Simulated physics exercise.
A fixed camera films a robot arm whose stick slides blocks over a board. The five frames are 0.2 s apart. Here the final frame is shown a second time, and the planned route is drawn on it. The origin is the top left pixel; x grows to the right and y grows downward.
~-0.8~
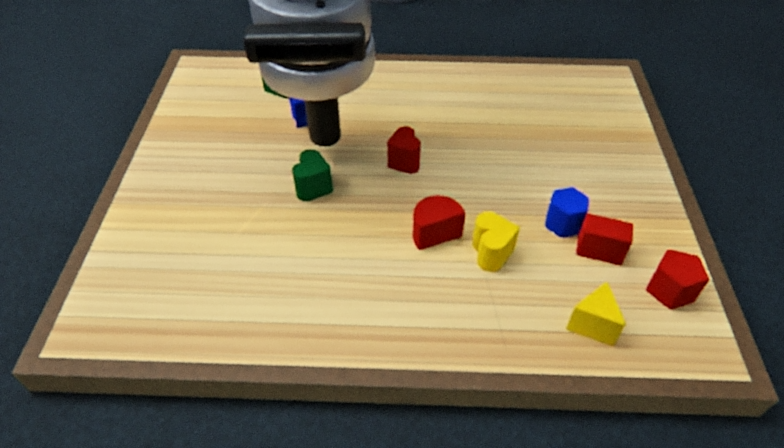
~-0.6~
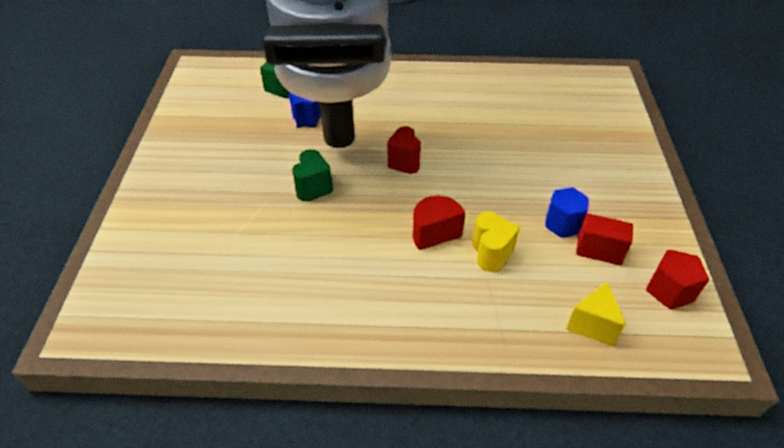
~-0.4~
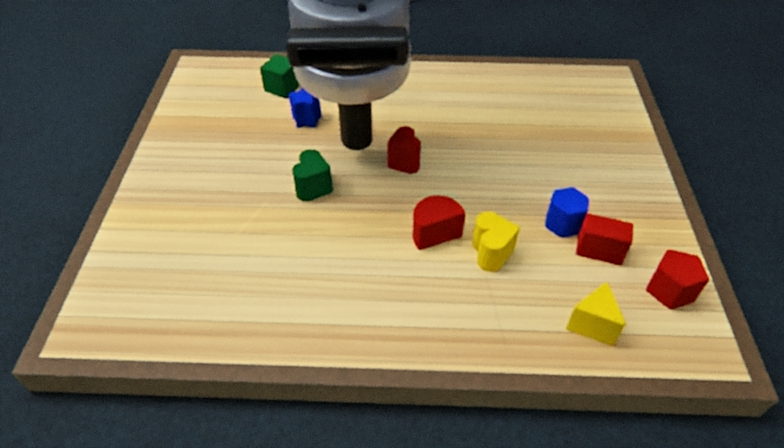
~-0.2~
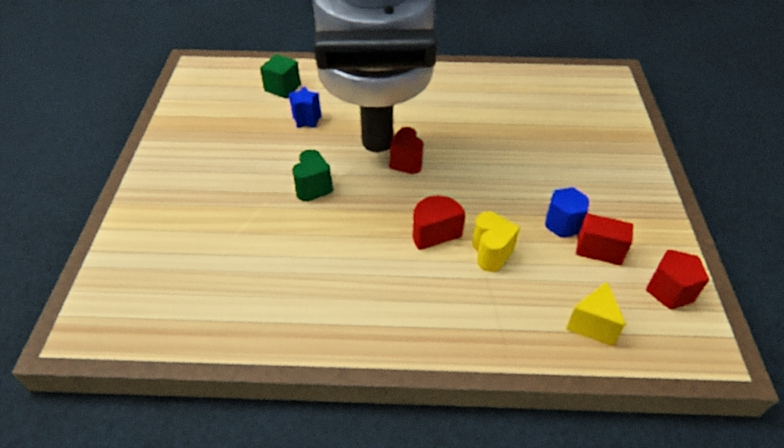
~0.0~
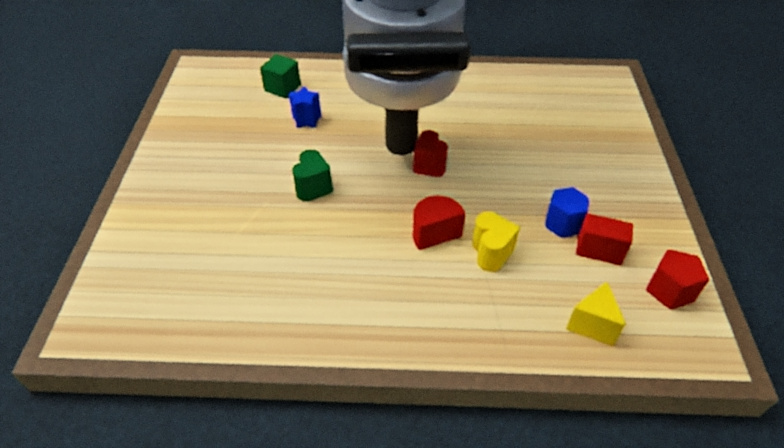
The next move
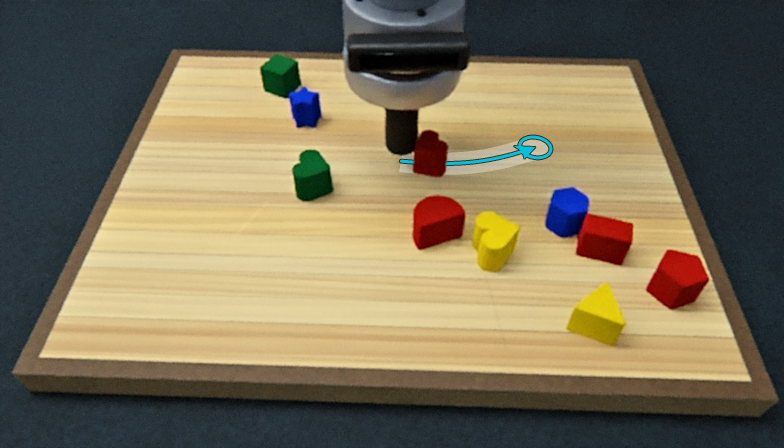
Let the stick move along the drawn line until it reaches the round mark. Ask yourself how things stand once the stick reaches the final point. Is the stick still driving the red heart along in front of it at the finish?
The answer is no.
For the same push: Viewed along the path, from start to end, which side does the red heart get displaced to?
It is displaced to the right.
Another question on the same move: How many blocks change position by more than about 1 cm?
Expect one.
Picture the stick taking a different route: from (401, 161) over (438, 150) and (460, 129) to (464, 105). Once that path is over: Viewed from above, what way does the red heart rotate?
Direction: Clockwise.
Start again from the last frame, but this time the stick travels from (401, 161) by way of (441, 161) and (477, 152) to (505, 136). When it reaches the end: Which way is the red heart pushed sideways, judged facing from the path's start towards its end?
It will end up to the right.
The line goes from (401, 161) via (472, 162), ending at (535, 147).
What follows on the original path. One third of the way, stick (450, 149); red heart (480, 148), turned 15° clockwise.
Two thirds of the way, stick (497, 144); red heart (510, 154), turned 55° clockwise.
At the end, stick (539, 132); red heart (510, 154), turned 55° clockwise; red half-round block unmoved.
